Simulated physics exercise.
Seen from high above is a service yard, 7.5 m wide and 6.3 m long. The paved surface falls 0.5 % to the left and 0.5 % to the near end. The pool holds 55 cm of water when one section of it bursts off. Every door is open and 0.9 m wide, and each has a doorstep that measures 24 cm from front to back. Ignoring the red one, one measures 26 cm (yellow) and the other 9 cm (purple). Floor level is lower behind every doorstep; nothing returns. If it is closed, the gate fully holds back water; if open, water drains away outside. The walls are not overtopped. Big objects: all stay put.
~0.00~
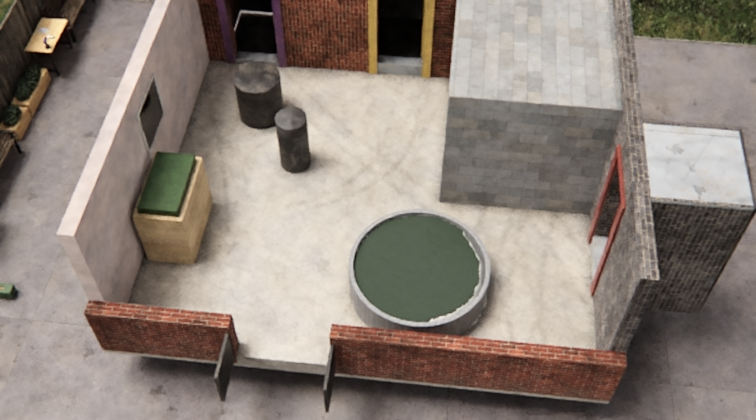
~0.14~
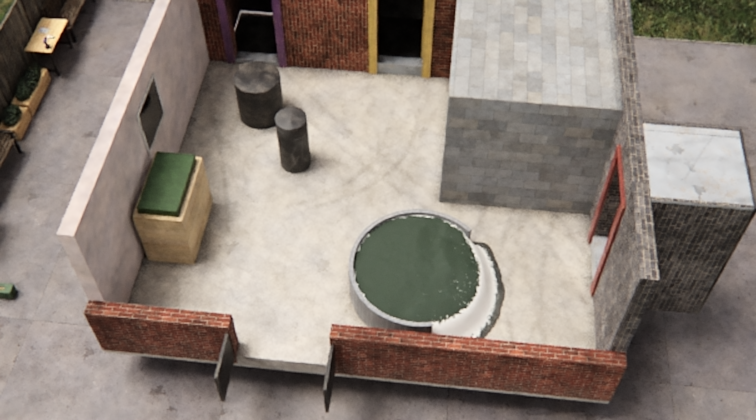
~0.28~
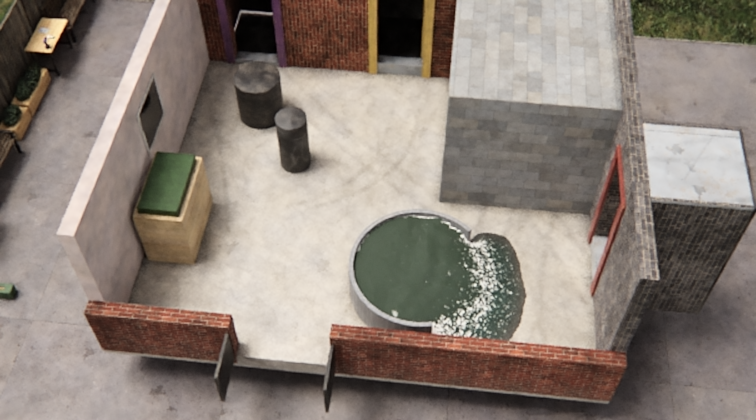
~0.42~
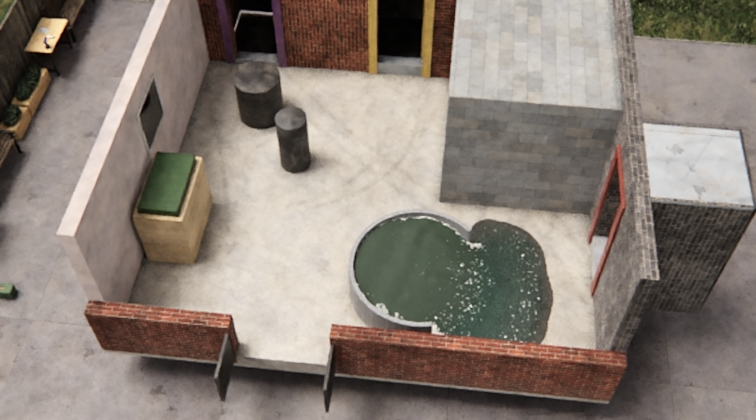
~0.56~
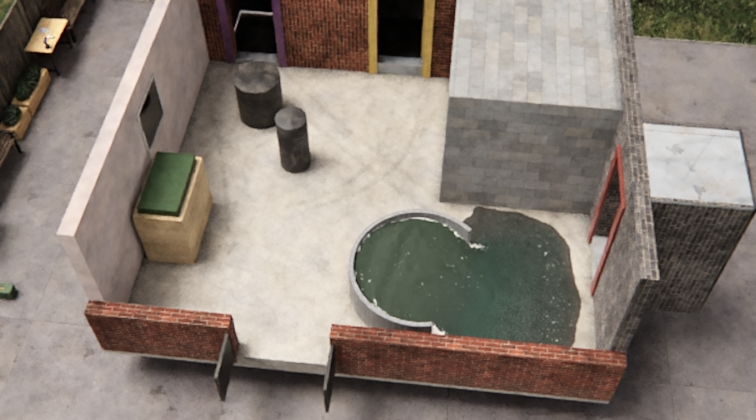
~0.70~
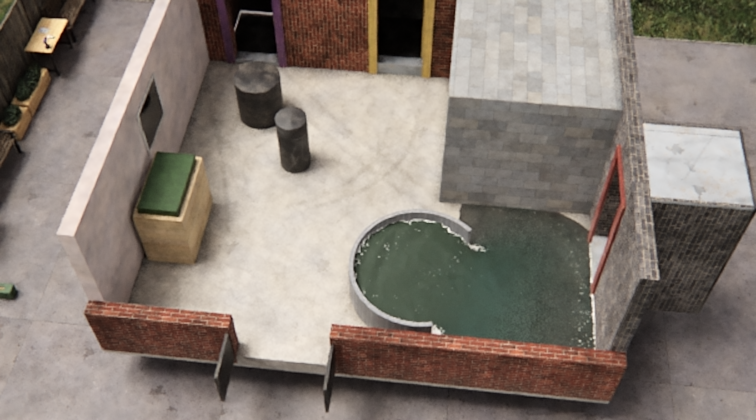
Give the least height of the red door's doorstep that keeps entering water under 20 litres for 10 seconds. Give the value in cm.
Roughly 22 cm.
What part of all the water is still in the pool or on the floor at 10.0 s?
Water still present: Approx. 98 %.
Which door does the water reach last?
Yellow.
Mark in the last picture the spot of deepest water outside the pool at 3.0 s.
Look close to (552, 215).
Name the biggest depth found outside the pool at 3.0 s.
34 cm.
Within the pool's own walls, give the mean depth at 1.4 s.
Average depth: Approx. 27 cm.
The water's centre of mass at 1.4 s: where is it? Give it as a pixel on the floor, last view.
Centre estimate: (477, 300) px, approximately.
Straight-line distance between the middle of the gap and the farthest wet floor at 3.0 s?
Close to 4.4 metres, I'd say.
After 1.4 s water covers 20 % of the floor, deepest (45 cm) near (590, 376); 25 cm at the red door, 0 litres in over its 25 cm doorstep.
After 3.0 s water covers 25 % of the floor, deepest (34 cm) near (552, 215); 23 cm at the red door, 7 litres in over its 25 cm doorstep.
After 10.0 s water covers 80 % of the floor, deepest (14 cm) near (586, 278); 13 cm at the red door, 8 litres in over its 25 cm doorstep.
At the red door as built, the water arrived by 0.7 s and peaked near 30 cm at 2.0 s.
Run again over the same 10 s with other heights there, 37 litres in over 20 cm, 3 litres over 27 cm. The limit of 20 litres is kept from about 22 cm up.
